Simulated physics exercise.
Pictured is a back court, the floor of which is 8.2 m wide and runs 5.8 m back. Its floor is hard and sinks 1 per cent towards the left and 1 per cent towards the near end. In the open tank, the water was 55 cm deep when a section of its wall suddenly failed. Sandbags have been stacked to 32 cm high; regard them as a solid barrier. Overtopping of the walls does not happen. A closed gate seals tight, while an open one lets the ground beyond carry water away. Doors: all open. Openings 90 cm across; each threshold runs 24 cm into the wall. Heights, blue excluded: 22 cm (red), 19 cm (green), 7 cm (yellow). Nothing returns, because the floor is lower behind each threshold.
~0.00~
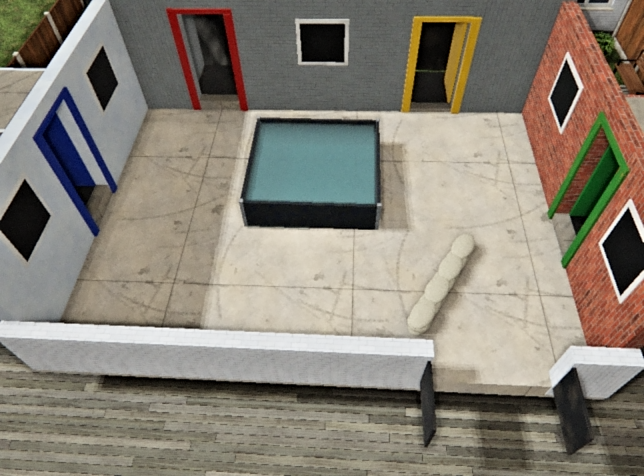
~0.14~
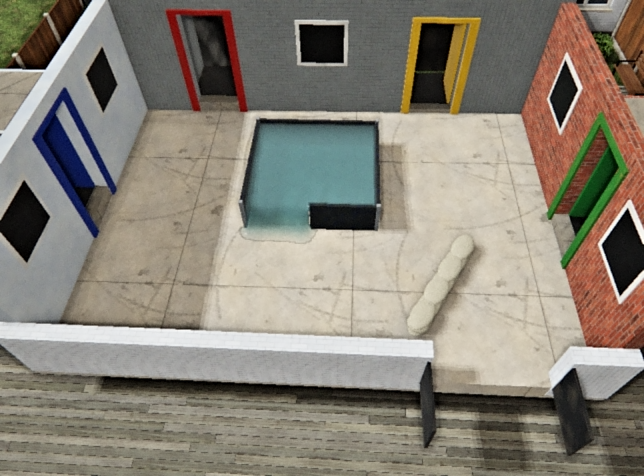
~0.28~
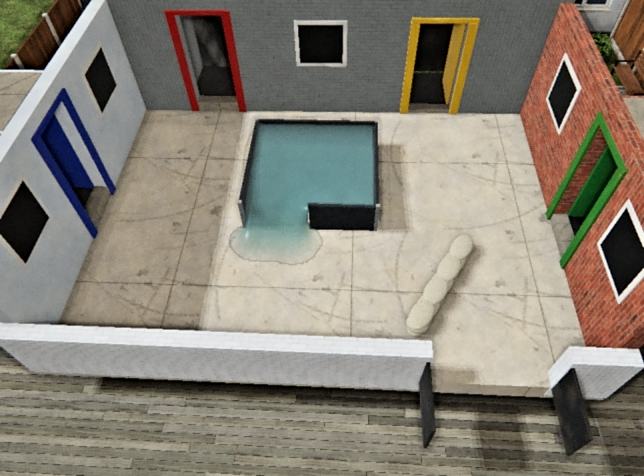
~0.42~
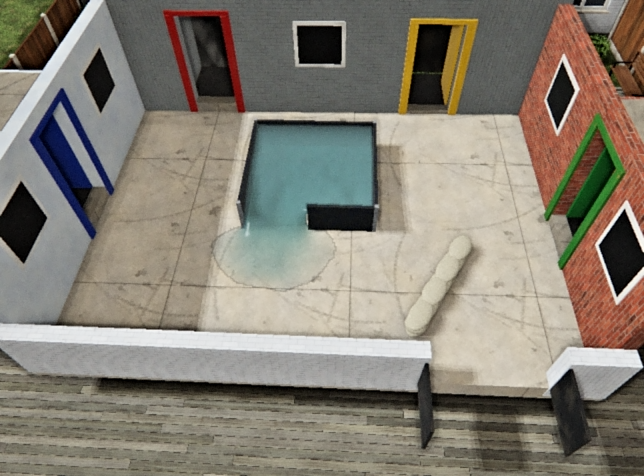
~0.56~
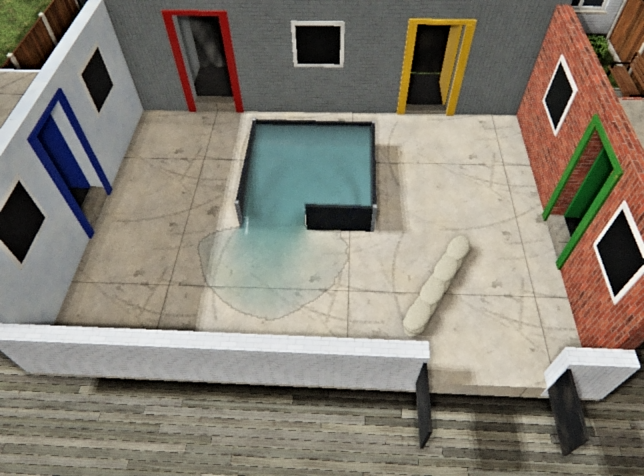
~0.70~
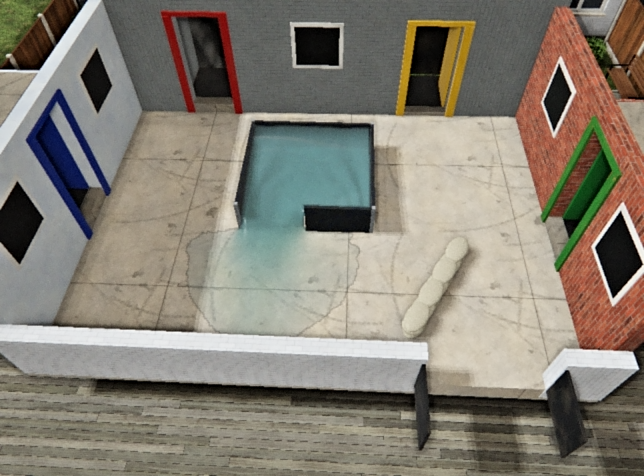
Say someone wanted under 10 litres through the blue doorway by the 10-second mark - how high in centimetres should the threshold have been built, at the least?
They should have built it at least 5 cm high.
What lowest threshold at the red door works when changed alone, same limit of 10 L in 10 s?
Red - roughly 7.5 cm.
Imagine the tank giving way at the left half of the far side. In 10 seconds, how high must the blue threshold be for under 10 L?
You'd want it roughly 6.0 centimetres tall.
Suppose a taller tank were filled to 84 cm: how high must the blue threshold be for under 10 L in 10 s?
Roughly 8.5 centimetres.
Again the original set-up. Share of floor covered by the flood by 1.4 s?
Wet: Close to 20 %.
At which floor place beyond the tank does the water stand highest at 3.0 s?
Look close to (41, 352).
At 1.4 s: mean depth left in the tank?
Roughly 41 cm on average.
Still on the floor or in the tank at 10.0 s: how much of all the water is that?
I'd put it at about 94 per cent.
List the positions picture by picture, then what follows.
In the first picture, the open tank at (314, 162) is whole and still, 55 cm deep; the blue door at (84, 174) is dry.
In the second picture, the front is at (290, 238), 0.3 m from the gap at (278, 218); 0.2 m2 of floor is wet, 55 cm left at the back.
In the third picture, water pours out at (277, 219) and has run 0.7 m, to (260, 257); about 9 cm deep outside, 55 cm at the back.
In the fourth picture, water pours out at (276, 221) and has run 1.2 m, to (272, 285); about 7 cm deep outside, 55 cm at the back.
In the fifth picture, the gap is at (274, 221), the front 1.8 m out at (263, 314); the back of the open tank holds 55 cm.
In the sixth picture, water pours out at (273, 222) and has run 2.3 m, to a hidden place; about 4 cm deep outside, 53 cm at the back; 2.1 m in a straight line remain to the blue door at (78, 176).
After 1.4 s water covers 20 % of the floor, deepest (33 cm) near (259, 237); it has not reached the blue door.
After 3.0 s water covers 30 % of the floor, deepest (36 cm) near (41, 352); it has not reached the blue door.
After 10.0 s water covers 90 % of the floor, deepest (14 cm) near (41, 352); 7 cm at the blue door, 0 litres in over its 25 cm threshold.
At the blue door as built, the water arrived by 3.2 s and peaked near 8 cm at 6.6 s.
Run again over the same 10 s with other heights there, 17 litres in over 4.5 cm, 5 litres over 6 cm. The limit of 10 litres is kept from about 5 cm up.
